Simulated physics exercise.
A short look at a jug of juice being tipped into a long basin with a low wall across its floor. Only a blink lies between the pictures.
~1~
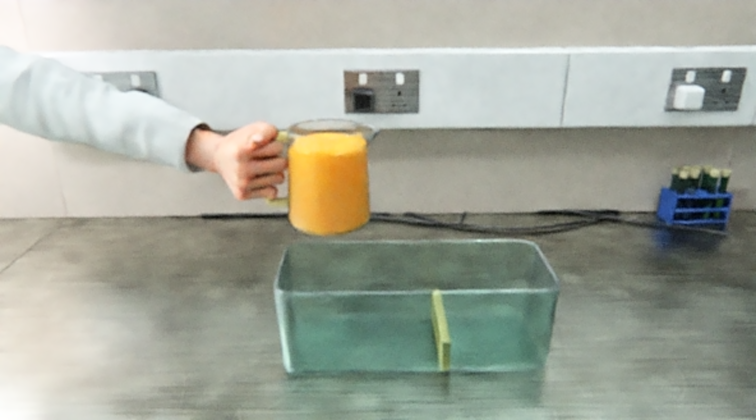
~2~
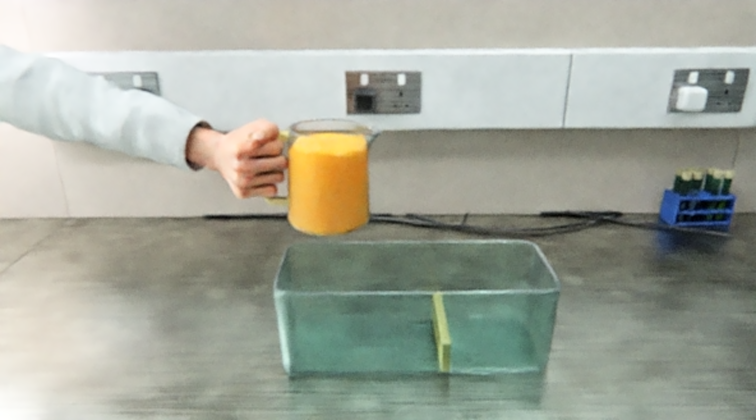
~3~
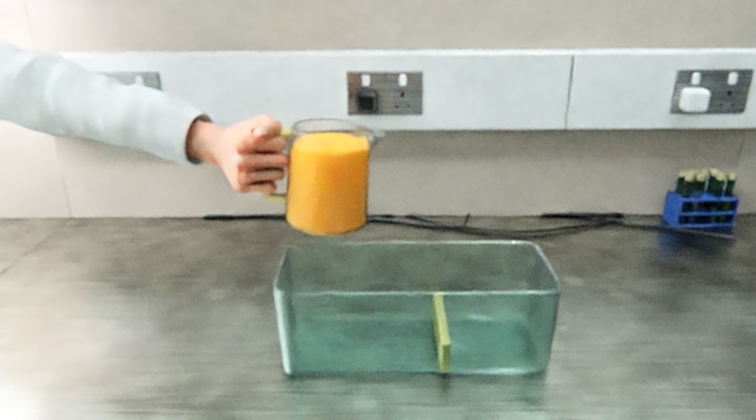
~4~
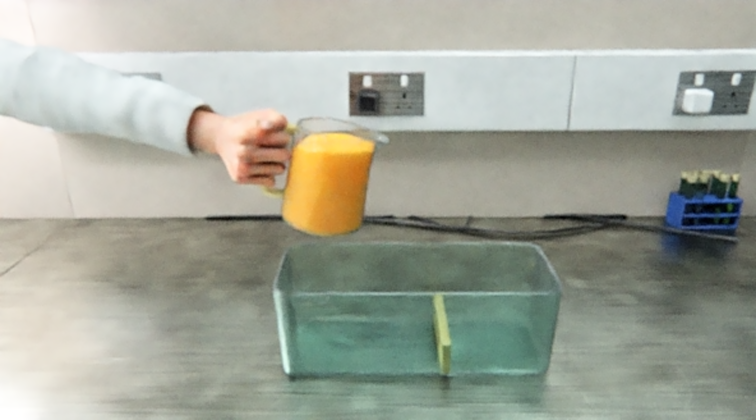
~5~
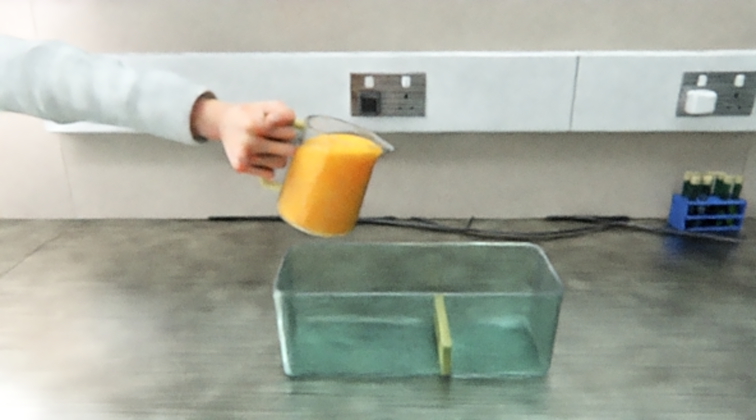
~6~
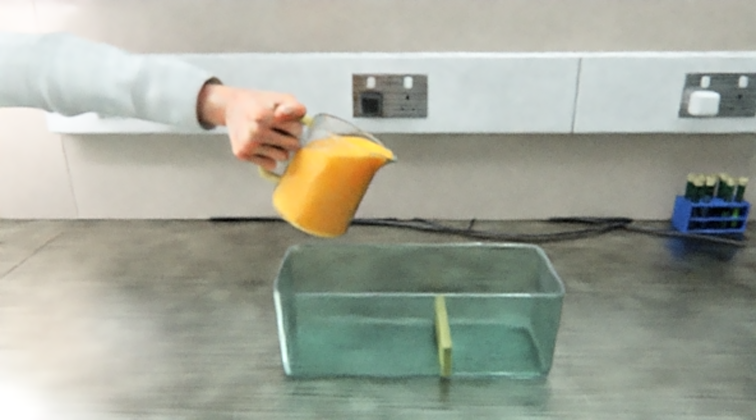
A hand holds a jug of orange juice above a glass basin and tilts it rightward.
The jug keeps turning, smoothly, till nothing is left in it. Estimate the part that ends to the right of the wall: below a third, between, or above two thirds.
The share right of the wall is from a third to two thirds.
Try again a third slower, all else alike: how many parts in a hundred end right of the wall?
It comes to 45 per cent or so.
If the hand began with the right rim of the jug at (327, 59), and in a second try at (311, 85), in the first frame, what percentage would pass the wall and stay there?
First some 5, then 10 per cent.
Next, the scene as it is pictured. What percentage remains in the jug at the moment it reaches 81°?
Roughly 75 in a hundred.
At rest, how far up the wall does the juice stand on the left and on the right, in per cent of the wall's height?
The left part 30 per cent, the right part 40.
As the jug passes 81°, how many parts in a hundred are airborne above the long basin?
Roughly 15 in a hundred.
A moment on, the jug is tipped on its side and 73 per cent is still to pour, 4 is left of the wall and 6 right of it.
Next, the jug is tipped on its side and 33 per cent is still to pour, 23 is left of the wall and 26 right of it.
Then the jug is tipped on its side and 13 per cent is still to pour, 38 is left of the wall and 43 right of it.
Later the jug is tipped on its side and 5 per cent is still to pour, 49 is left of the wall and 43 right of it.
At rest 54 per cent lies left of the wall, 44 right of it and 1 outside.
